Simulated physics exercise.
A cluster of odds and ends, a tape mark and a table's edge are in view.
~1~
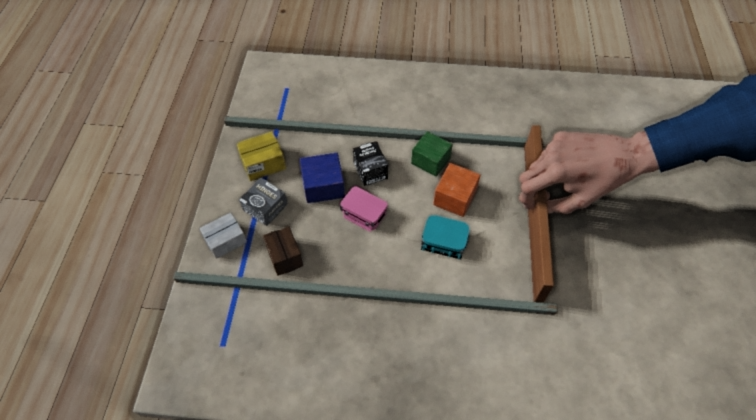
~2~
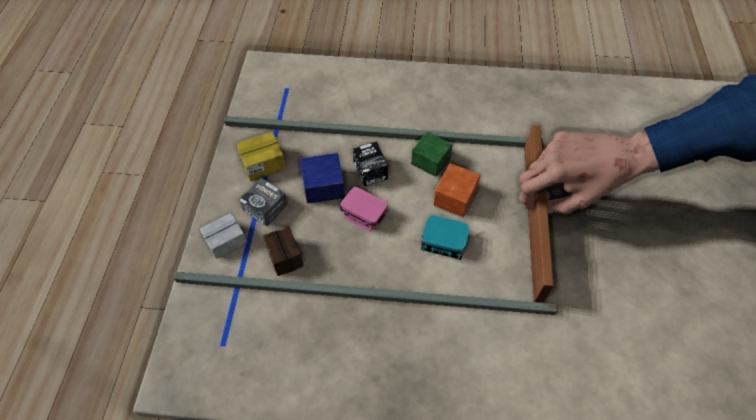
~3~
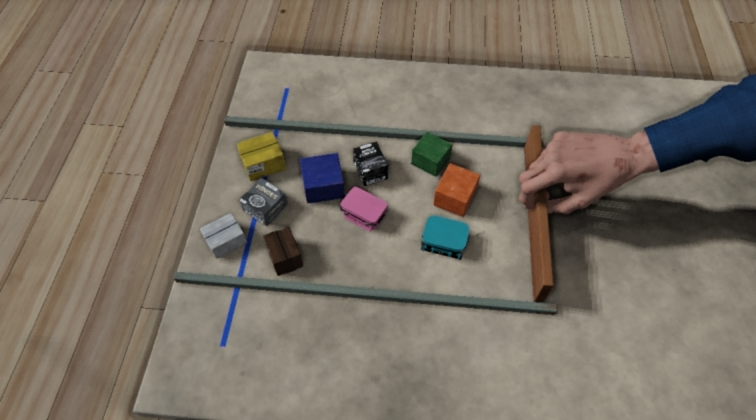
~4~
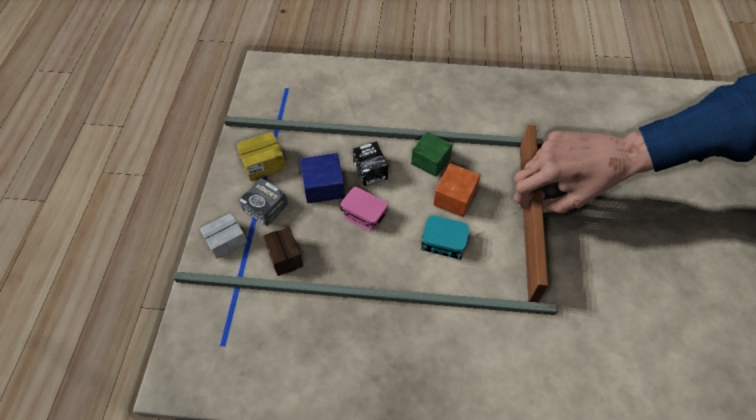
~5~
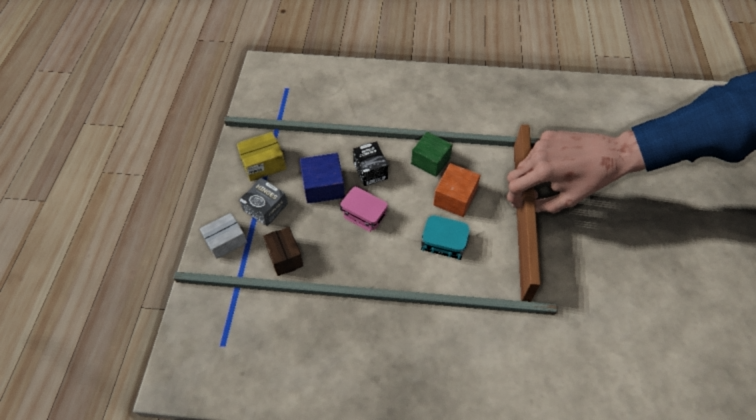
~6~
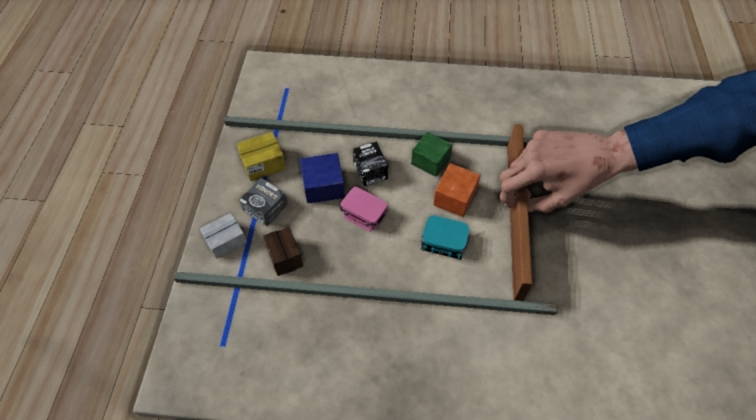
In the video, a hand holds a wooden board upright between two rails on a mat, first keeping still, then sliding it slightly left toward ten small, colourful boxes and cases, which stay motionless around a blue tape line.
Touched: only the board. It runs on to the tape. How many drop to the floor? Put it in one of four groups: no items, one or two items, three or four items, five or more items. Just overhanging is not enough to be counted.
Three or four leave.
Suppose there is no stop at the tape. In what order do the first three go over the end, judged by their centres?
They are the yellow box, then the white box, then the grey box.
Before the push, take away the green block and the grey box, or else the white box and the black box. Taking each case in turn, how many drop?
First 2, then 2.
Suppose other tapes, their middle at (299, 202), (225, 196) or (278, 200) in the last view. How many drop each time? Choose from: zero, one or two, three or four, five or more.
Counts for the three spots in order: Zero; 5 or more; 1 or 2.
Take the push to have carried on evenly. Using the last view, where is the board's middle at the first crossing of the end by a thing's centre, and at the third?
First around (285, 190), then around (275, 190).
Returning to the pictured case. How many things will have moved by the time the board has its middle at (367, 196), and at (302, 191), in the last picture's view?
By the first moment it's 7, by the second it's 10.
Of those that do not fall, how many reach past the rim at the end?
Expected count: 3.
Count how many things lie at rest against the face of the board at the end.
In contact: 3.
A little later, none off yet; white box at rest near (224, 236); yellow box at rest near (262, 156); grey box at rest near (264, 202).
When it is over, the number that fall off is three or four; down, grey box, yellow box and white box.
